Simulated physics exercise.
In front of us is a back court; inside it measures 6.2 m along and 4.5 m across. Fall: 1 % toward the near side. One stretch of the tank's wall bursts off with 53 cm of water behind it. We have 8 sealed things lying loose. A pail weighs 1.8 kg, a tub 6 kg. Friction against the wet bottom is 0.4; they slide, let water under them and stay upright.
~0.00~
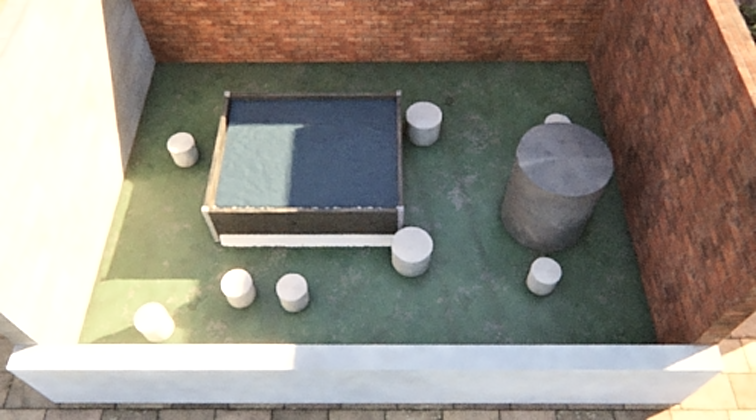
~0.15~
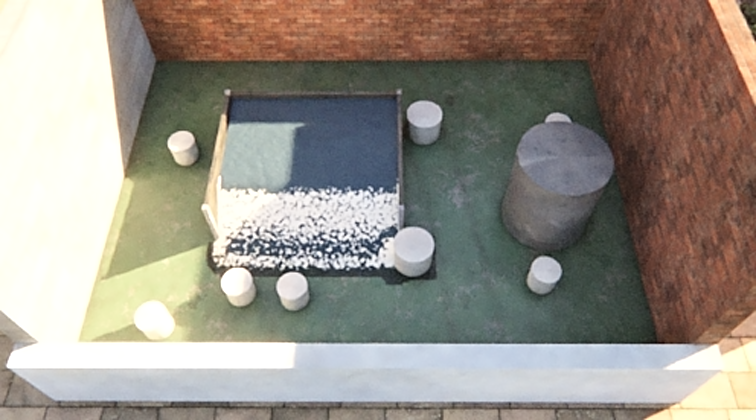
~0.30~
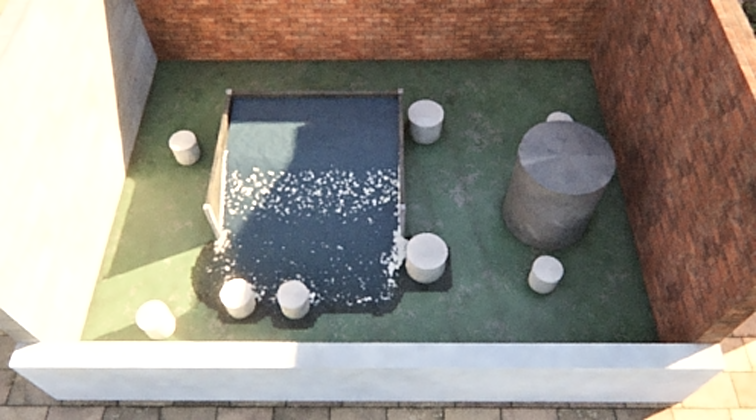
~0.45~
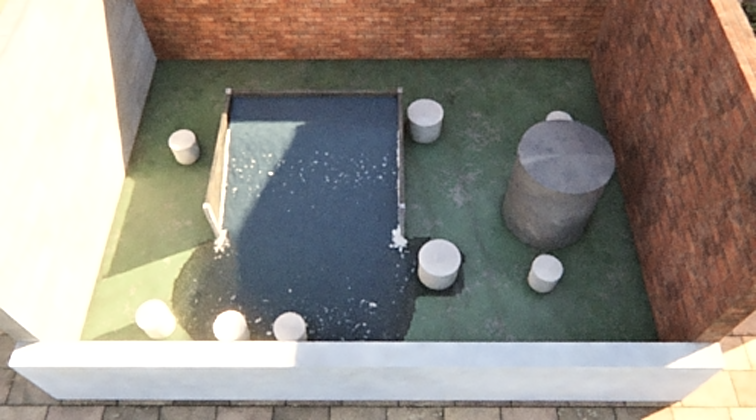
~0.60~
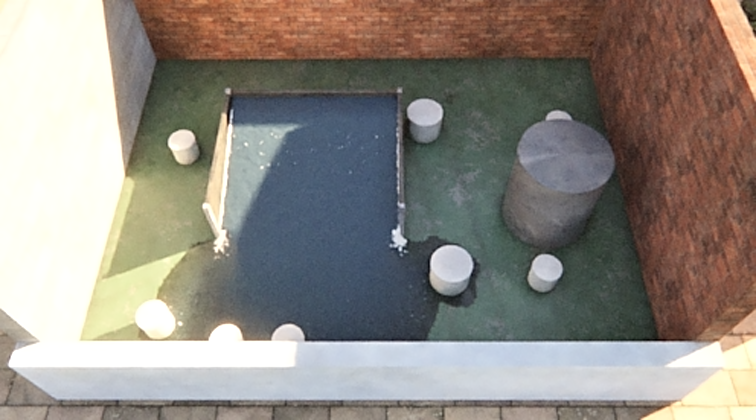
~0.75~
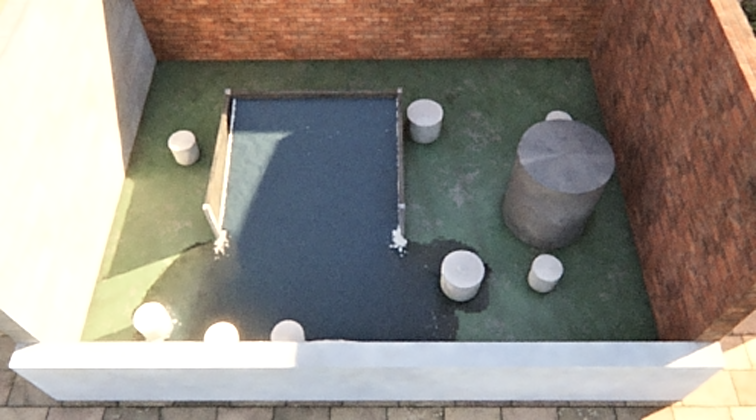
The clip opens on a walled court with a full rectangular tank, pale pails and a large grey cylinder. The tank's near wall gives way and water pours toward the low white wall in a burst of white flecks. Three pails slide, two toward that wall and one rightward, as the dark pool widens.
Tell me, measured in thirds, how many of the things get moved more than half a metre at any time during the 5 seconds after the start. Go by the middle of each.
That would be two thirds or more of them.
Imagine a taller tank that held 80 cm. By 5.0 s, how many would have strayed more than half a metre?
Result: 7.
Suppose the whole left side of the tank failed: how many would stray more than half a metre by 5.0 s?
Result: 7 of them.
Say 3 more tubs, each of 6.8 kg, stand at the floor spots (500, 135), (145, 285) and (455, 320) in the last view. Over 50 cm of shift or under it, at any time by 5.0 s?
In that order: Less, over, more.
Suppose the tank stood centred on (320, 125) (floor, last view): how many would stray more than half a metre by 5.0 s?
Then 7 of them would.
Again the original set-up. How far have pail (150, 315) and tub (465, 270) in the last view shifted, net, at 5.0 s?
400 cm, then 140 cm.
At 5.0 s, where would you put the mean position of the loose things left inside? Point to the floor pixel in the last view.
The centre sits near (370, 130).
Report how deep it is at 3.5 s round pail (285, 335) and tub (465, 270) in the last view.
About 19 and 4 cm.
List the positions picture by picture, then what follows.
In the first picture, a pail at (237, 283), on the bottom; a pail at (292, 287), on the bottom; 3.7 m2 under water; 0 of 8 have shifted.
In the second picture, a pail at (237, 281) rests on the ground; a pail at (292, 286) rests on the ground; 4.6 m2 under water; 0 of 8 have shifted.
In the third picture, a pail at (236, 293), on the bottom, 15 cm from its start; a pail at (293, 294) rests on the ground, 11 cm from its start; water covers 5.6 m2; 3 of 8 have shifted.
In the fourth picture, a pail at (230, 326), on the bottom, 54 cm from its start; a pail at (289, 327) rests on the ground, 50 cm from its start; 7.1 m2 under water; 3 of 8 have shifted.
In the fifth picture, a pail at (226, 340), afloat, 69 cm from its start; a pail at (288, 339) floats, 64 cm from its start; 8.1 m2 under water; 3 of 8 have shifted.
In the sixth picture, a pail at (221, 338), afloat, 69 cm from its start; a pail at (287, 336) floats, 64 cm from its start; 8.5 m2 under water; 3 of 8 have shifted.
After 1.1 s 3 of 8 are over 50 cm from their spots; 3 afloat.
After 2.2 s 4 of 8 are over 50 cm from their spots; 3 afloat.
After 3.5 s 6 of 8 are over 50 cm from their spots; 4 afloat.
After 5.0 s 7 of 8 are over 50 cm from their spots, and 7 have been at some point; 4 afloat.
